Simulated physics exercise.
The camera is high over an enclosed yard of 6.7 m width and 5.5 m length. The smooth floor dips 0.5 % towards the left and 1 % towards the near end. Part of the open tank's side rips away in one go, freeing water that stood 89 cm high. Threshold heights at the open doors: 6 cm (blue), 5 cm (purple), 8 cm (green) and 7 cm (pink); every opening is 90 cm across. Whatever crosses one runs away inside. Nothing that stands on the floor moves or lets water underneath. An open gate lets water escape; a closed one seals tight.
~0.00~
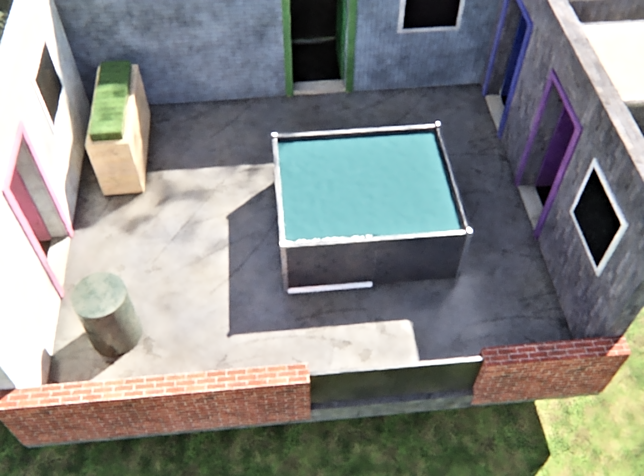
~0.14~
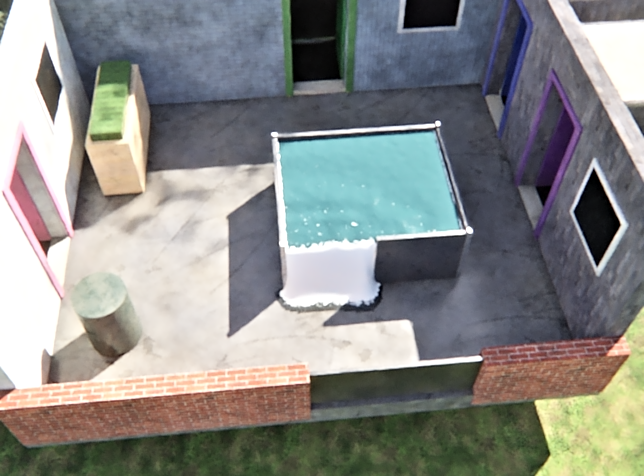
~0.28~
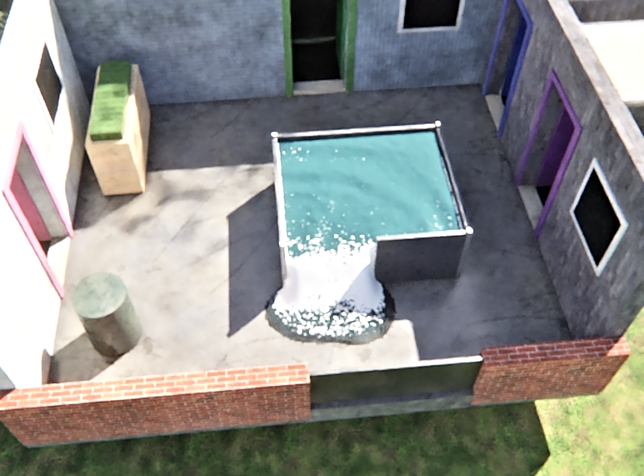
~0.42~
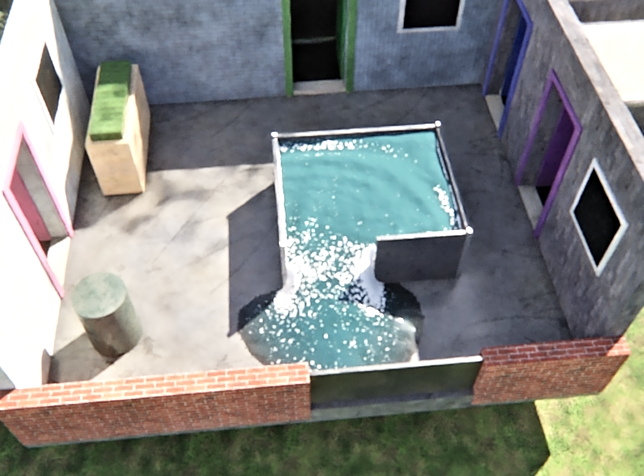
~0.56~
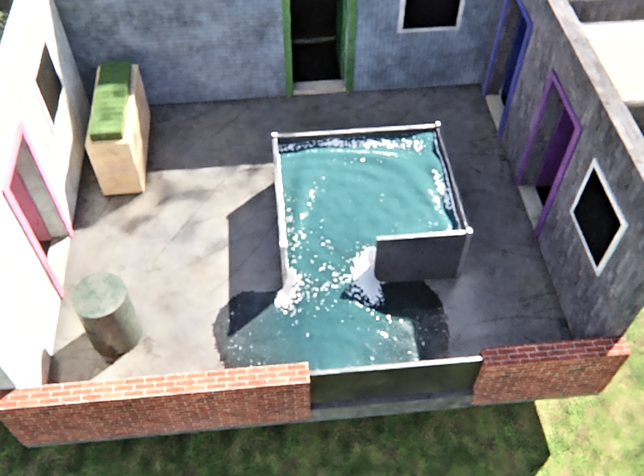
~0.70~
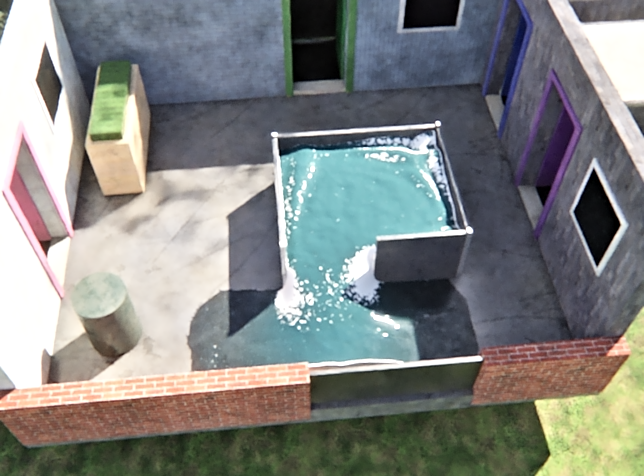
A large open tank of teal water stands in a walled grey yard seen from high above, with the camera still throughout. A green-topped cream cabinet and a grey-green cylinder stand at left, pink, green, blue and purple doorways line the walls, and low brick runs along the near side. Part of the tank's near side gives way, and white, foaming water pours out and spreads across the floor to the near wall, widening left and right.
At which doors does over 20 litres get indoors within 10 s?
The water let in: At the blue door it exceeds the limit; at the purple door it goes over the limit; at the green door it passes the limit; at the pink door it exceeds the limit.
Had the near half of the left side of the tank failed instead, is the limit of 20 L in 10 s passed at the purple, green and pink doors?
Then: Purple under, green not over, pink past it.
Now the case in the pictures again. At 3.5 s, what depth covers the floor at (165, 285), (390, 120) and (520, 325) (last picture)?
In that order: 7, 0 and 16 cm.
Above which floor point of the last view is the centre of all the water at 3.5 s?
Near (311, 271).
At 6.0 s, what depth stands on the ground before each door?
In cm: Blue 14, purple 7, green 13, pink 7.
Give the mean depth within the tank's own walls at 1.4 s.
About 58 cm.
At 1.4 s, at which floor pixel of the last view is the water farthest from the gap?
At about (43, 416).
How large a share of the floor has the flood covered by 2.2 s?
About 35 per cent.
After 1.4 s water covers 25 % of the floor and is deepest (62 cm) near (326, 376); blue door not reached, purple door not reached, green door not reached, pink door not reached.
After 2.2 s water covers 35 % of the floor and is deepest (58 cm) near (43, 416); blue door not reached, purple door 3 cm at the sill, 0 L in, green door not reached, pink door 5 cm at the sill, 0 L in.
After 3.5 s water covers 70 % of the floor and is deepest (37 cm) near (58, 414); blue door 4 cm at the sill, 0 L in, purple door 10 cm at the sill, 10 L in, green door not reached, pink door 10 cm at the sill, 2 L in.
After 6.0 s water covers 95 % of the floor and is deepest (24 cm) near (43, 416); blue door 14 cm at the sill, 20 L in, purple door 7 cm at the sill, 27 L in, green door 13 cm at the sill, 16 L in, pink door 7 cm at the sill, 8 L in.
After 10.0 s water covers 100 % of the floor and is deepest (18 cm) near (154, 143); blue door 13 cm at the sill, 128 L in, purple door 12 cm at the sill, 55 L in, green door 12 cm at the sill, 88 L in, pink door 11 cm at the sill, 34 L in.
